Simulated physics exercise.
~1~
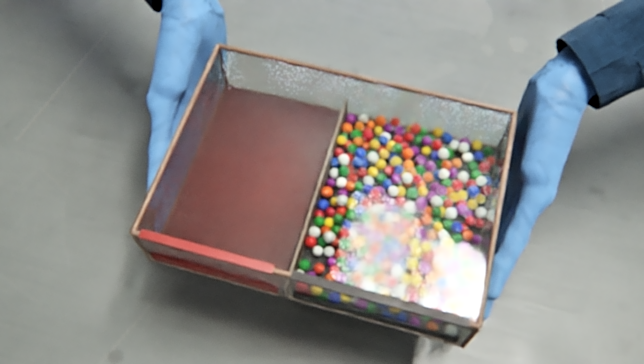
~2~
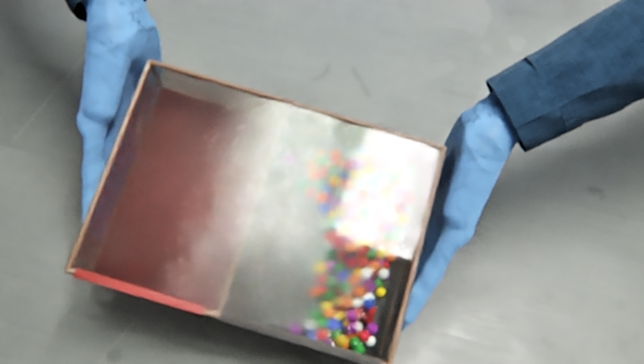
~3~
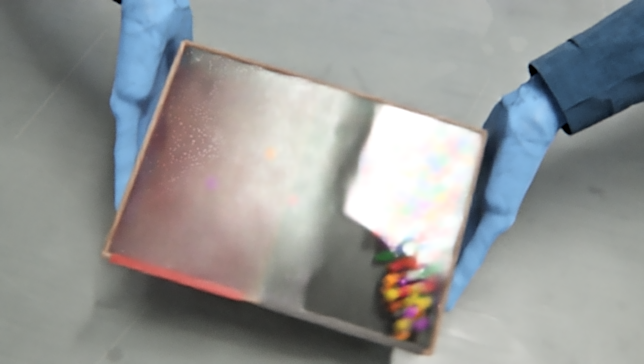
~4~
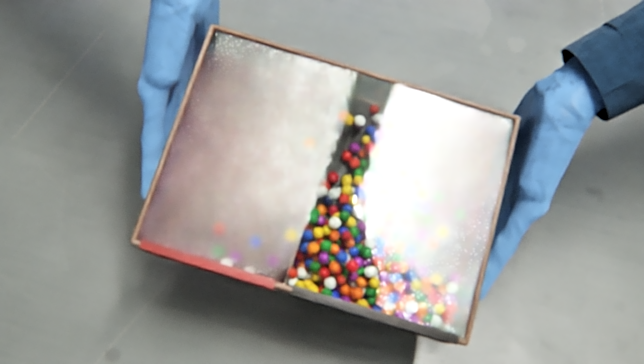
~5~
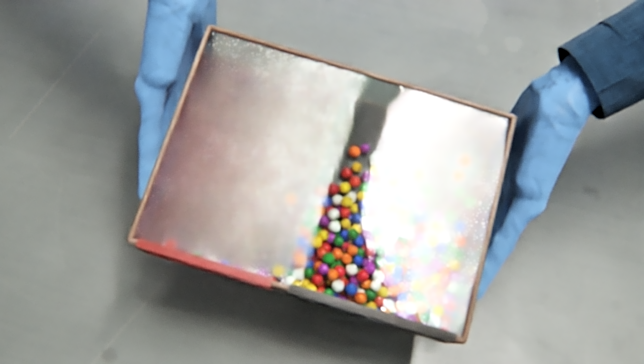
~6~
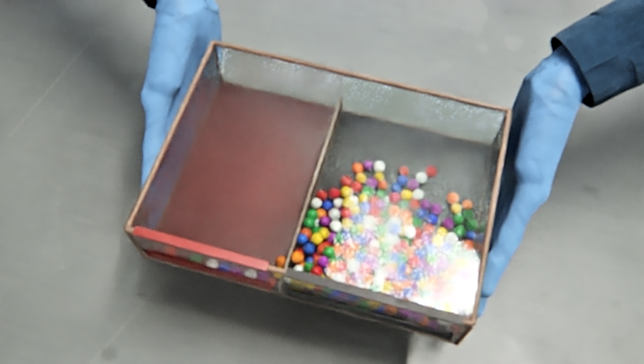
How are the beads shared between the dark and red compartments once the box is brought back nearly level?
The dark compartment still holds nearly all of the beads, while the red compartment has only a very small share of them.
